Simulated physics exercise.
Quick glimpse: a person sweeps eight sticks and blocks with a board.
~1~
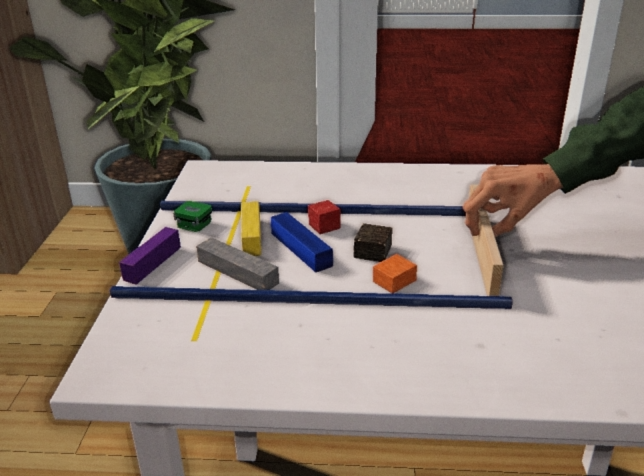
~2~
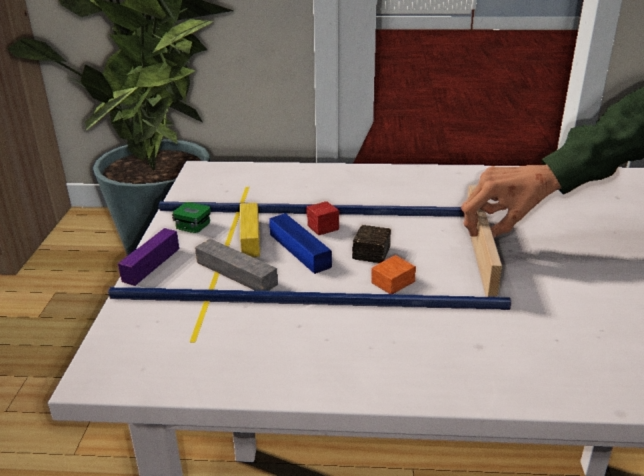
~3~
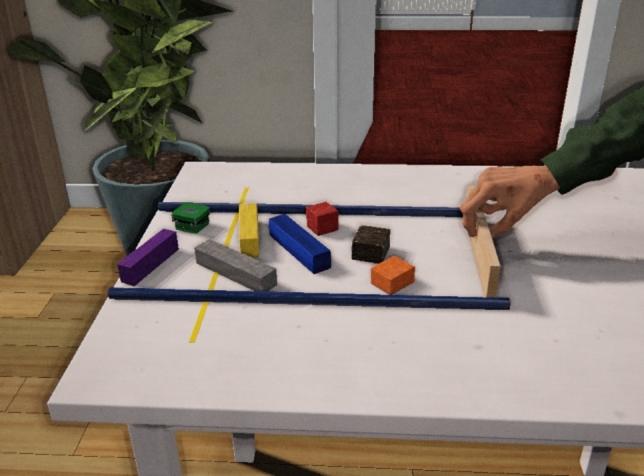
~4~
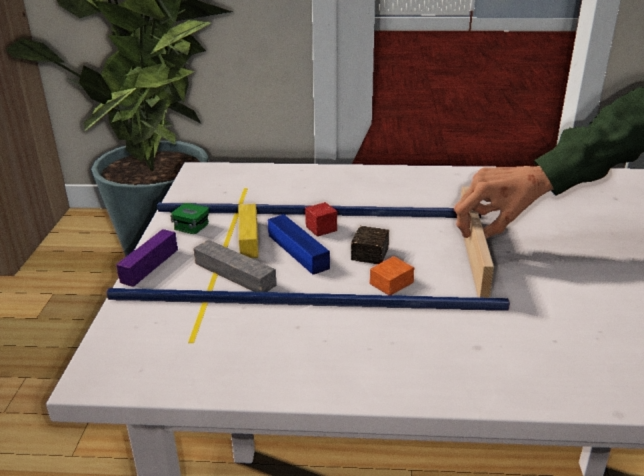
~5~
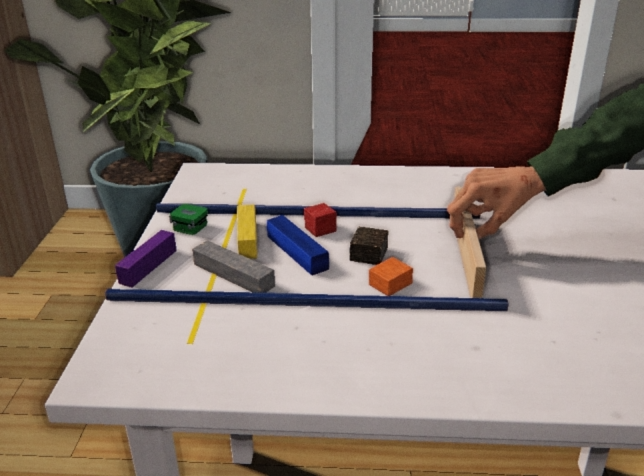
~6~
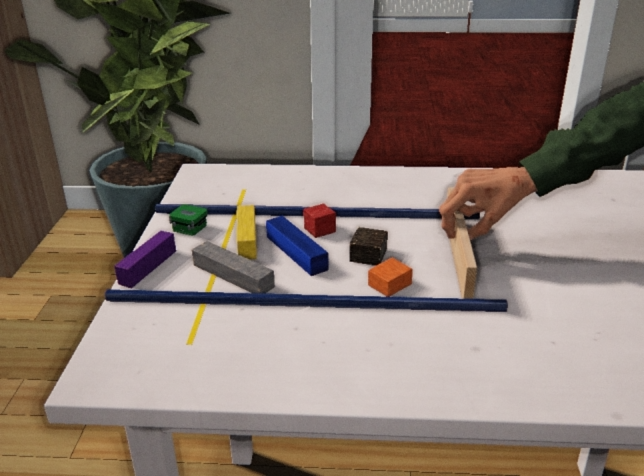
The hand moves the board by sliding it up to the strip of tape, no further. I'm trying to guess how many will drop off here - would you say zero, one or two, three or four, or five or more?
The count of pieces that drop is one or two, then.
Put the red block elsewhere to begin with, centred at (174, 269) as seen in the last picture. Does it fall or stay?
Lab note: It does not drop.
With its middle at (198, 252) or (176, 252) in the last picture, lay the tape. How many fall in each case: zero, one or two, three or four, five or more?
One after another: 1 or 2; either three or four.
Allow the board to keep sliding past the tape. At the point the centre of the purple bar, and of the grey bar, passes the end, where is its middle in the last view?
I'd say about (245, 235) for the first one and about (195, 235) for the second.
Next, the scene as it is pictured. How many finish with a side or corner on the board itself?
It ends up touching 3.
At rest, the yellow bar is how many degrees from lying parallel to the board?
Around 0 degrees.
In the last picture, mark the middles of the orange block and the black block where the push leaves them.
The orange block finishes at (195, 280); the black block finishes at (206, 243).
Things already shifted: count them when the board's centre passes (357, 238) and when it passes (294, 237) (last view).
I get 2 at the one place and 6 at the other.
Soon after, none off yet; purple bar at rest near (147, 258); green case at rest near (189, 221); grey bar at rest near (232, 268).
After that, none off yet; purple bar displaced a little near (133, 256); green case moving near (179, 222); grey bar displaced a little near (178, 267).
In the end, the number that fall off is one or two; gone, purple bar.
